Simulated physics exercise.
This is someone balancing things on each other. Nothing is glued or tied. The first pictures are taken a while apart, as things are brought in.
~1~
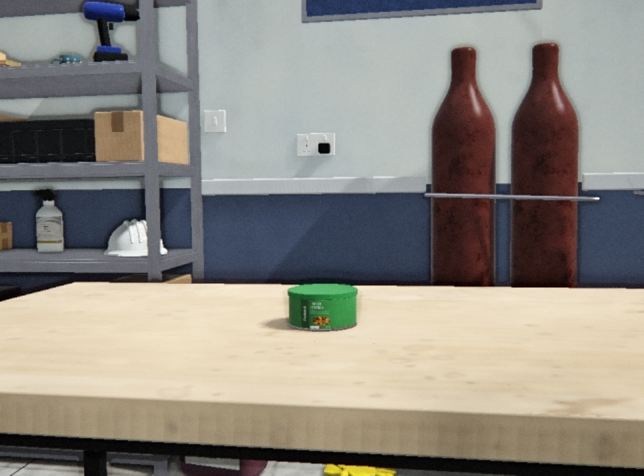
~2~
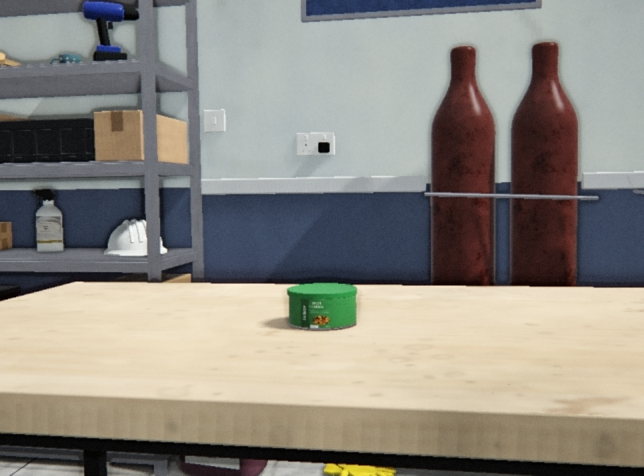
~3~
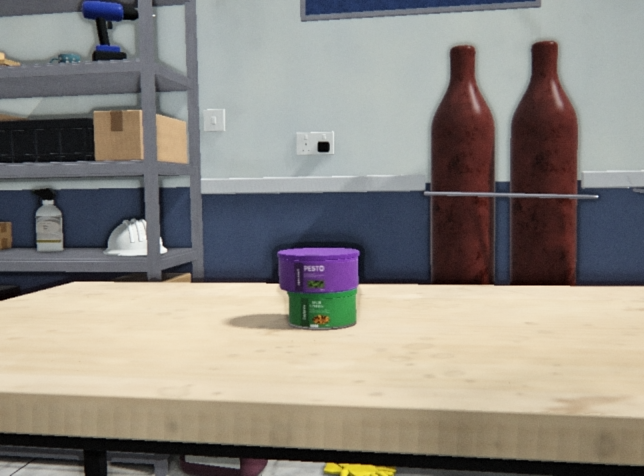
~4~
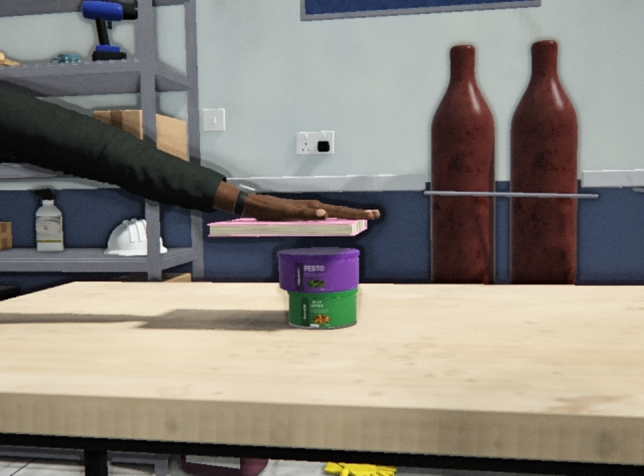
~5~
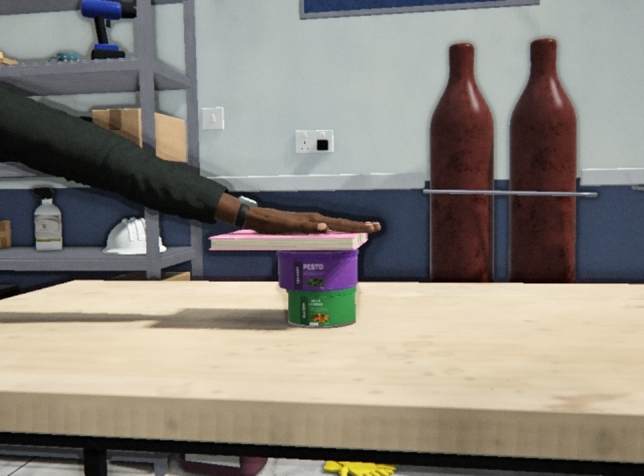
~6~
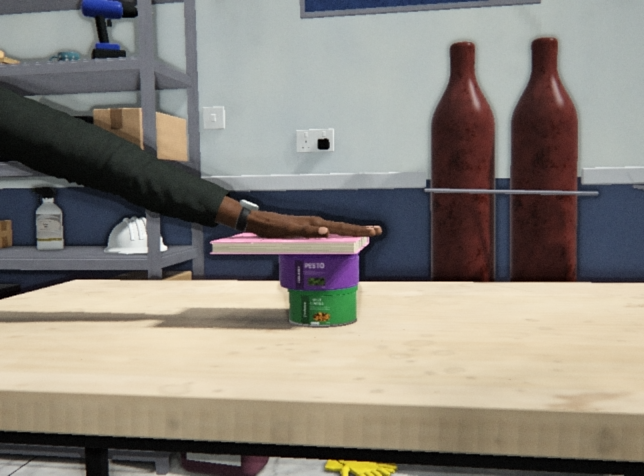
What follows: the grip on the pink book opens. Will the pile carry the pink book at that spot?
It holds.
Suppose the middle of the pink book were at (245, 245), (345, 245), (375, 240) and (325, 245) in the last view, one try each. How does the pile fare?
First, it loses its balance; second, it keeps its balance; third, it loses its balance; fourth, it keeps its balance.
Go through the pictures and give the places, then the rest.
In the first frame, the last thing is not in view yet; green tub (323, 307).
In the second frame, the last thing is not in view yet; green tub (322, 306).
In the third frame, the last thing is not in view yet; green tub (322, 305).
The fourth frame shows coming down; pink book (292, 226); green tub (323, 305).
The fifth frame shows coming down; pink book (293, 239); green tub (322, 304).
The sixth frame shows in place under the hand; pink book (294, 243); green tub (323, 303).
Then, 0.10 s after the last picture, nothing has stirred.
Then, 0.40 s after the last picture, pink book resting near (294, 243).
At rest, all 3 in place. Seen from the same camera at the end, pink book near (294, 243). The pile keeps its balance.
